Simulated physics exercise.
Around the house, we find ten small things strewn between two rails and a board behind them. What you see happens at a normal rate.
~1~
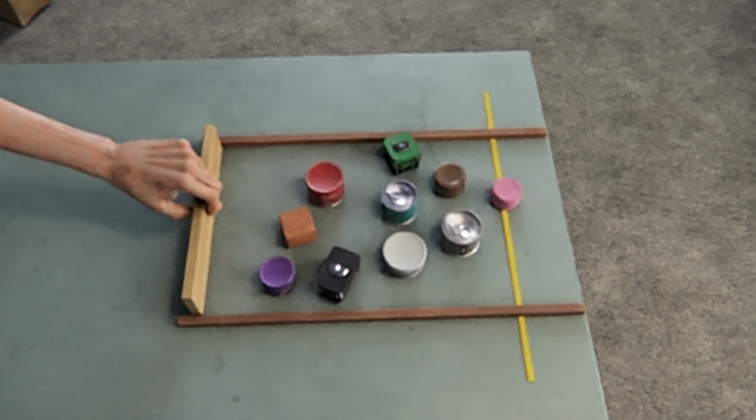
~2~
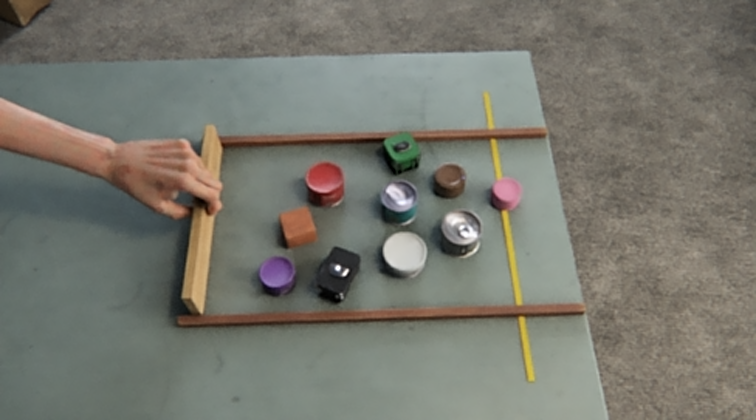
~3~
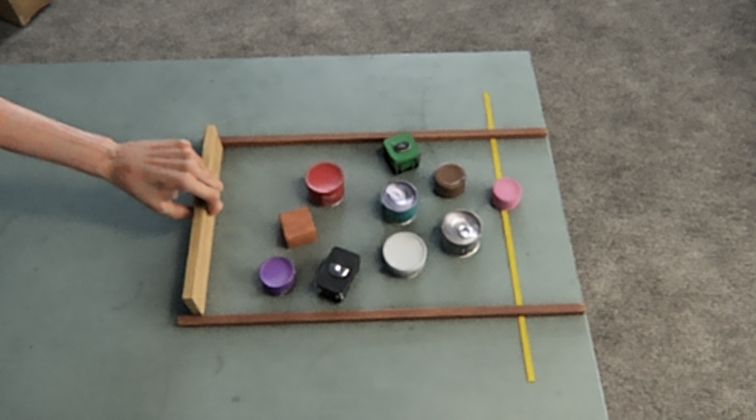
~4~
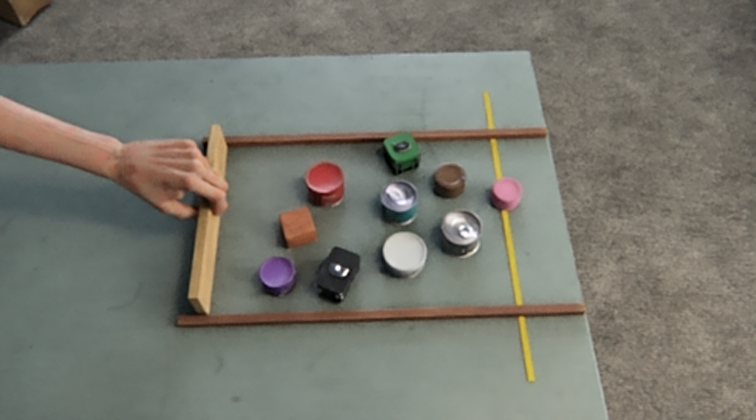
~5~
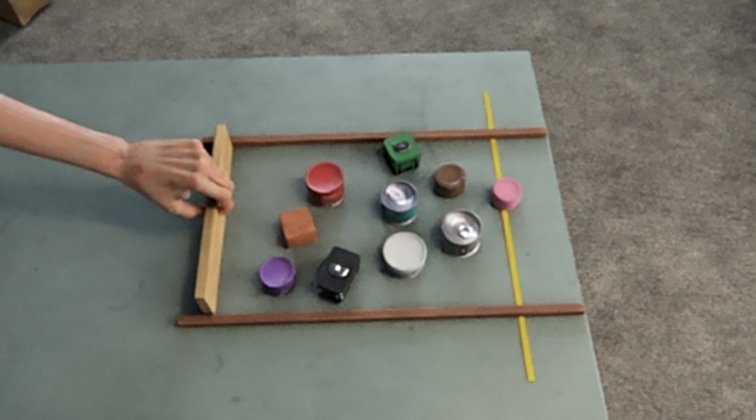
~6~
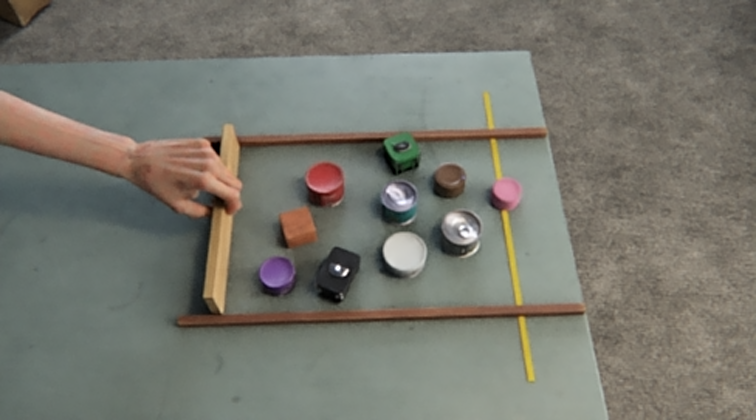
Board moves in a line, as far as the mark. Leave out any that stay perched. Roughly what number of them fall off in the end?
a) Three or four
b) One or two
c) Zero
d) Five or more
b, one or two.
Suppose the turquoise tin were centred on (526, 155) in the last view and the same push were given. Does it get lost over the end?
From that start, the object then is safe.
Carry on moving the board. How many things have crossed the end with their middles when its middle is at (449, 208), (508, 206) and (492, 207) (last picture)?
0; 2; 1.
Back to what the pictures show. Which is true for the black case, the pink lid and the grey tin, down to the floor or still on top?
The black case stays put; the pink lid comes off; the grey tin comes off.
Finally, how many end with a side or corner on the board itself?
Counting them up gives 5.
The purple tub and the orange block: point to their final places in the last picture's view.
Listed as asked: First (536, 288), and then (523, 224).
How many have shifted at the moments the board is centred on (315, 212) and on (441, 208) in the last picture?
4, then 10.
Soon after, none off yet; pink lid at rest near (506, 194); grey tin at rest near (461, 234); brown lid at rest near (450, 180).
By the end, the number that fall off is one or two; fallen, grey tin and pink lid.
